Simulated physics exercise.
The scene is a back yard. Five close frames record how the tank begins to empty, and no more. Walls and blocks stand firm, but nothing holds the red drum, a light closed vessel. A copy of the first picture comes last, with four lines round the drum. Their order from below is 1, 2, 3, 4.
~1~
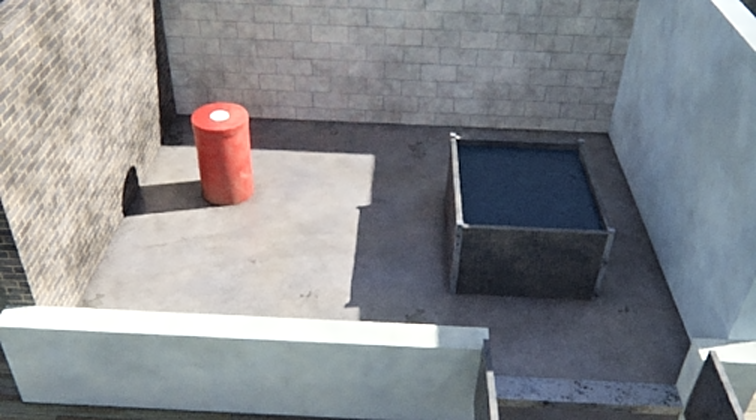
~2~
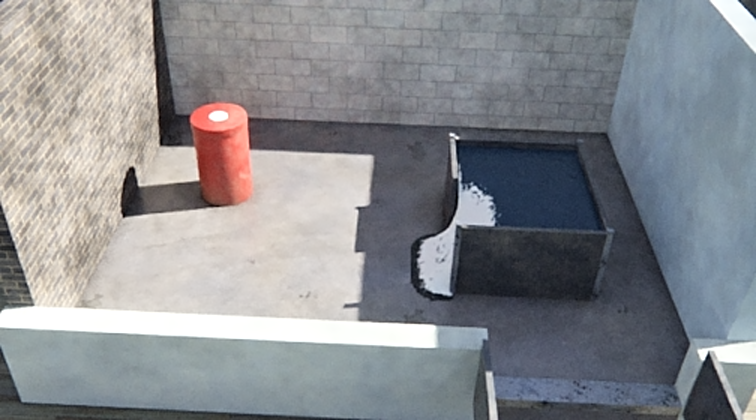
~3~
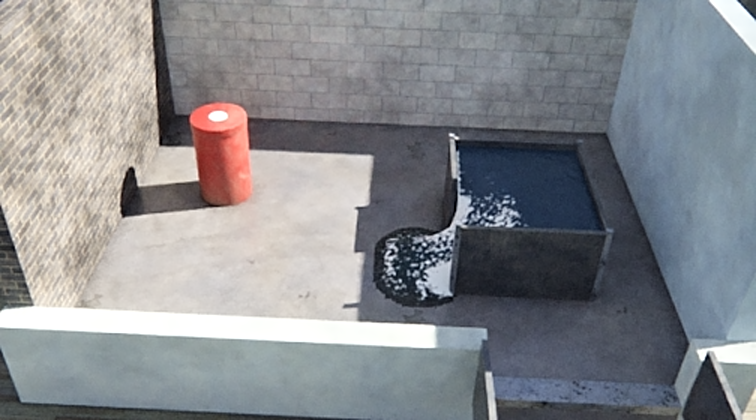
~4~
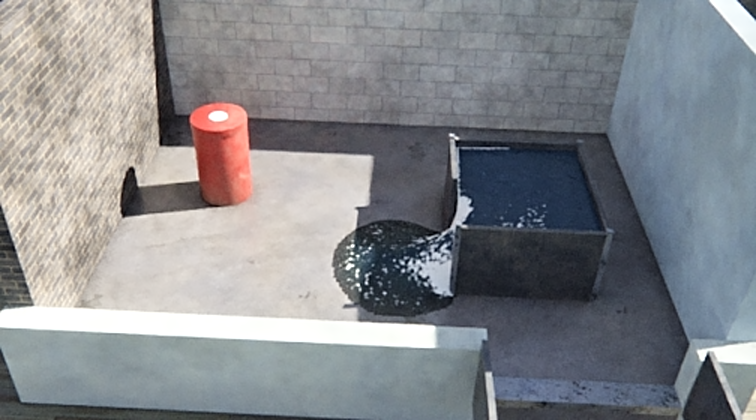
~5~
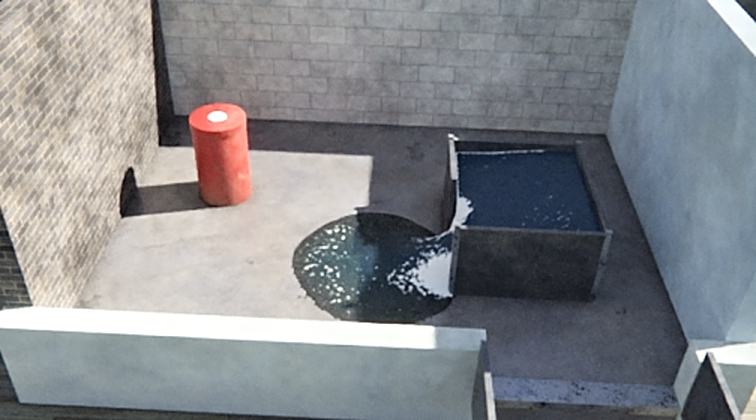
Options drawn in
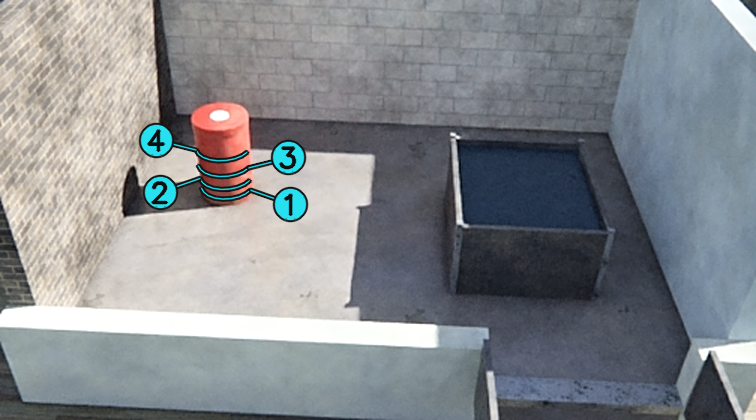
Water poured out of the left side of a dark, full tank in a walled yard, foaming white at first, then spread leftward across the ground in a widening puddle while the red drum stood still.
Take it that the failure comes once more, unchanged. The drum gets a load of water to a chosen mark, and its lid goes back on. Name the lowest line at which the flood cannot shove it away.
2 is the one.
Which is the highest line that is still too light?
It is 1.
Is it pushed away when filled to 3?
No.
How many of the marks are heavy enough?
Three of them.
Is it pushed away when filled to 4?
No, not at all.
On the marked copy, 1 at (222, 199); 2 at (221, 189); 3 at (219, 176); 4 at (217, 160); from the bottom up 1, 2, 3, 4.
If 1 is chosen, it is pushed about its own width away.
If 2 is chosen, it does not move.
If 3 is chosen, it does not move.
If 4 is chosen, it does not move.
